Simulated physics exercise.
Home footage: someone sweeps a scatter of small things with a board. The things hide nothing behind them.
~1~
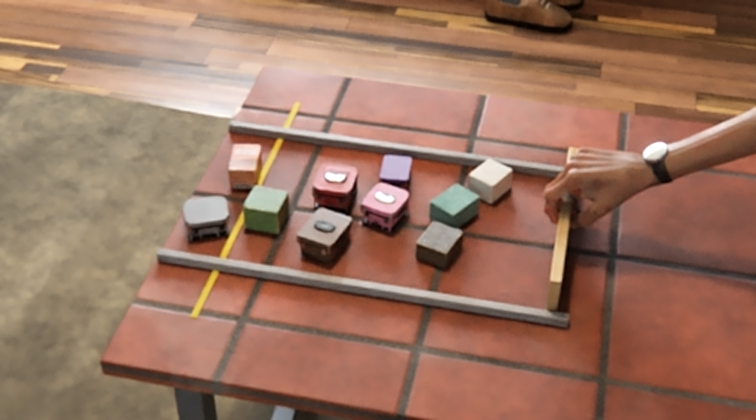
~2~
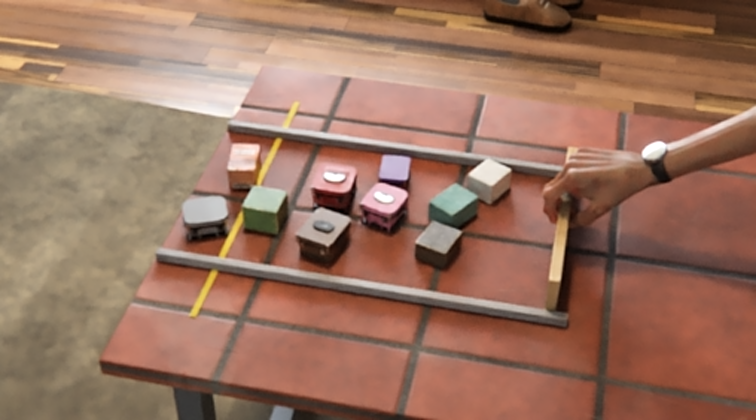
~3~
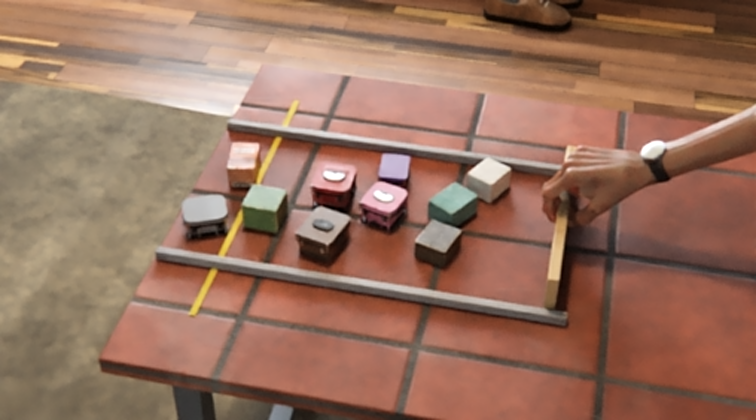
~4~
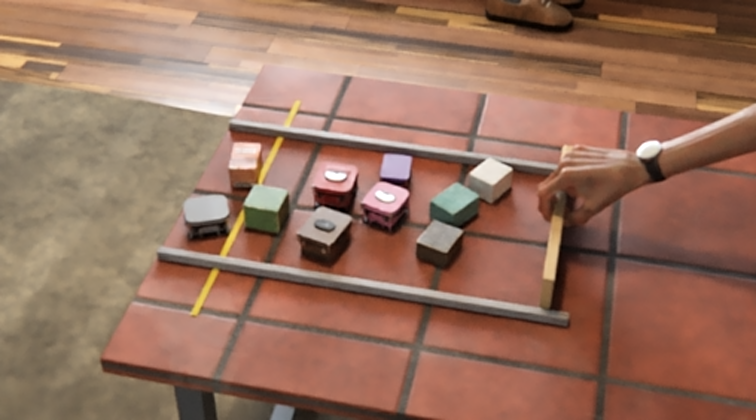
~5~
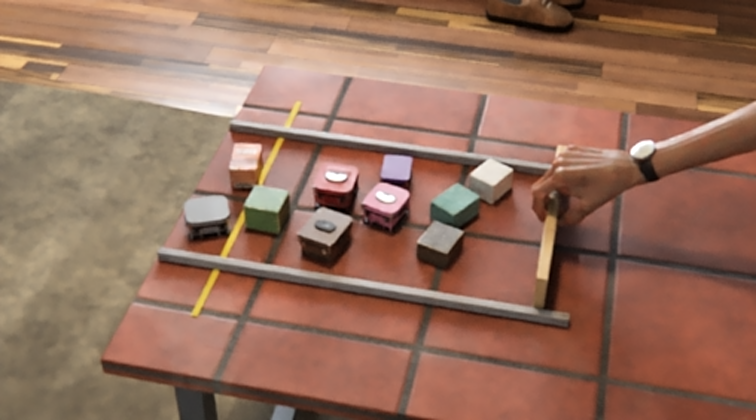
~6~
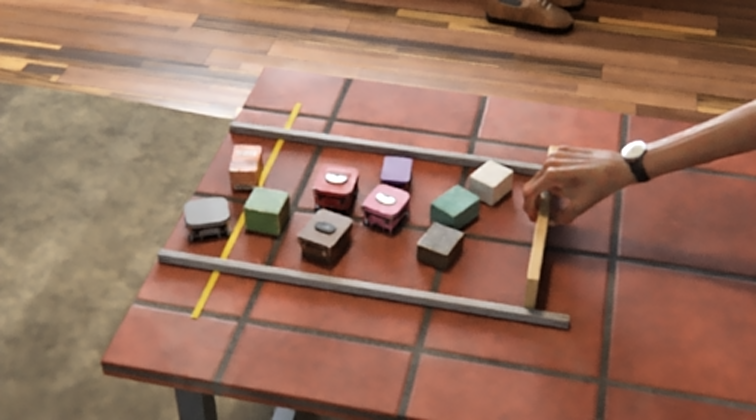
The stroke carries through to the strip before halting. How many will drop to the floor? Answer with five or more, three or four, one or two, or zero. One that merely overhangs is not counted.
The count that falls is three or four.
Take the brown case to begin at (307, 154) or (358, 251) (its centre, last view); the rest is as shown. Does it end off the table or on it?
Results in order - down; still up.
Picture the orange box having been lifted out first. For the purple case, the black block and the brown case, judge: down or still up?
Purple case: Still there. Black block: Still there. Brown case: Still there.
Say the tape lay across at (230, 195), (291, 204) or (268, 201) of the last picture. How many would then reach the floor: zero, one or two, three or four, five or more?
First five or over, next either one or two, finally three to four.
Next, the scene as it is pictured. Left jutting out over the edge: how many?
The count is 2.
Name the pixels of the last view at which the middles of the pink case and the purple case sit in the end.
Result: One at about (206, 184), the other at about (229, 153).
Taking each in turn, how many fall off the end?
Altogether the count is 4.
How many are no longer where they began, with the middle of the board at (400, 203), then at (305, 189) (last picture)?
The counts are 6 and 10.
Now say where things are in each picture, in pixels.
Grey case (207, 218); orange box (246, 166); green block (267, 210); board (563, 227); tape (252, 197), in the first frame.
Orange box (245, 166); black block (438, 244), in the second frame.
Green block (265, 208); brown case (324, 235), in the third frame.
Grey case (207, 217); board (557, 224), in the fourth frame.
Orange box (246, 166); pink case (386, 207), in the fifth frame.
Grey case (208, 219); orange box (246, 168); green block (267, 211); board (542, 225); tape (253, 198), in the sixth frame.
Early on, none off yet; grey case at rest near (208, 219); orange box at rest near (246, 168); green block at rest near (267, 211).
A while later, none off yet; grey case moving near (202, 220); orange box travelled a little near (238, 164); green block travelled a little near (247, 207).
Finally, the number that fall off is three or four; lost, red case, green block, orange box and grey case.
